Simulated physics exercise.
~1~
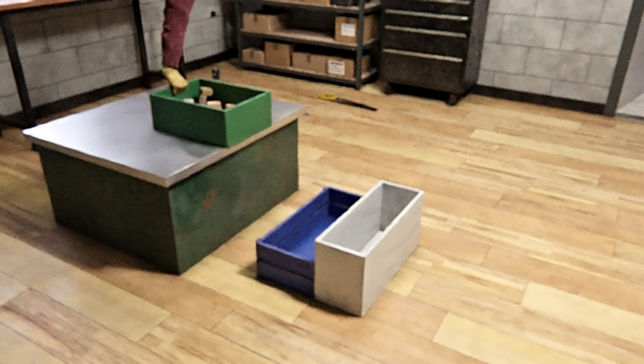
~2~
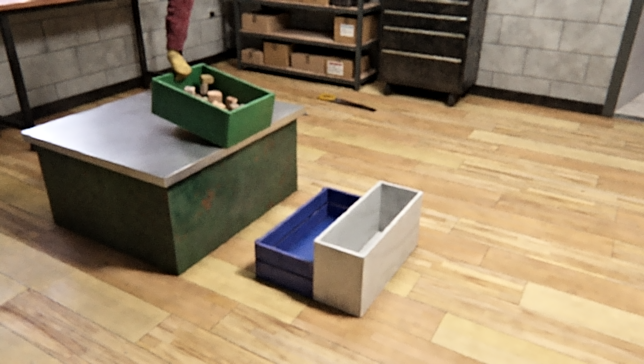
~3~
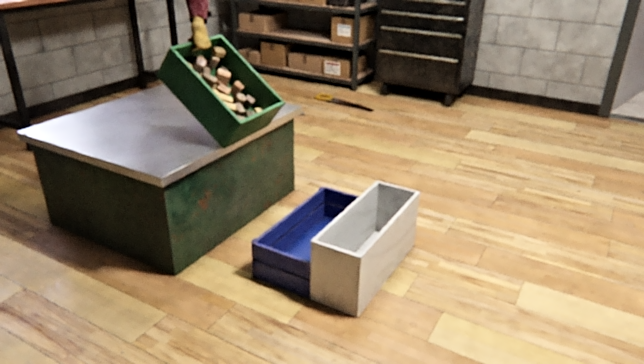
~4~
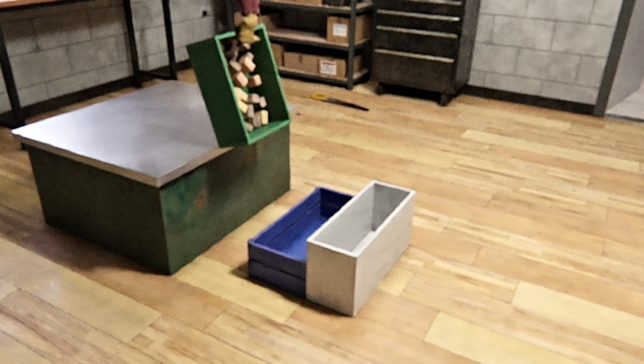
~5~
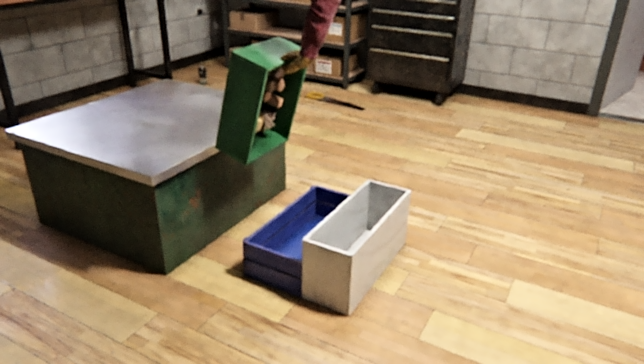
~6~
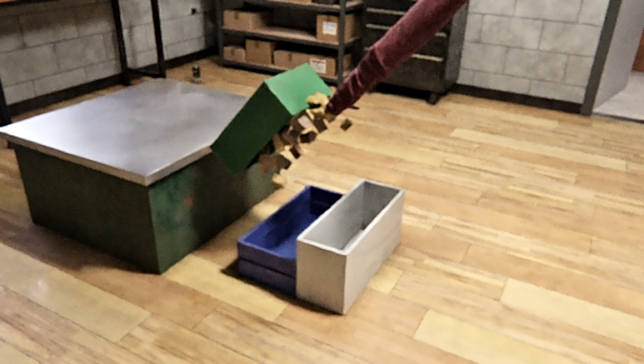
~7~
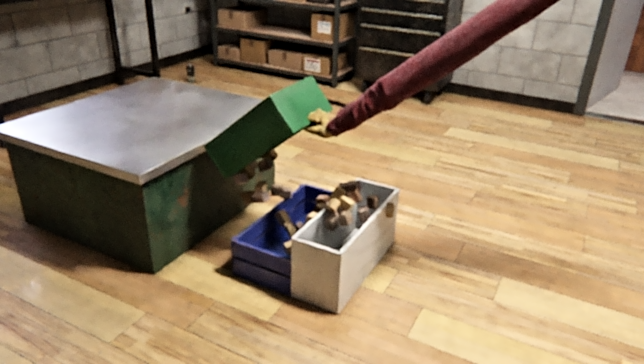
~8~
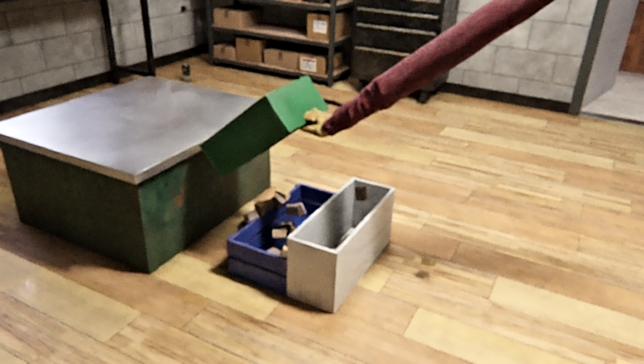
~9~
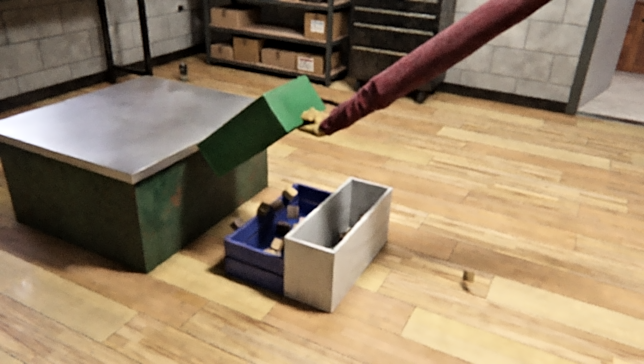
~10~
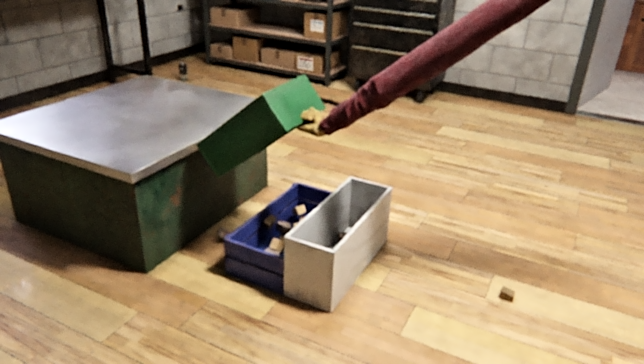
A hand in a dark red sleeve tipped a green crate of wooden offcuts off the edge of a metal-topped bench, spilling them into the blue and white boxes below, while one piece tumbled across the floor to the right and the crate stayed upturned.
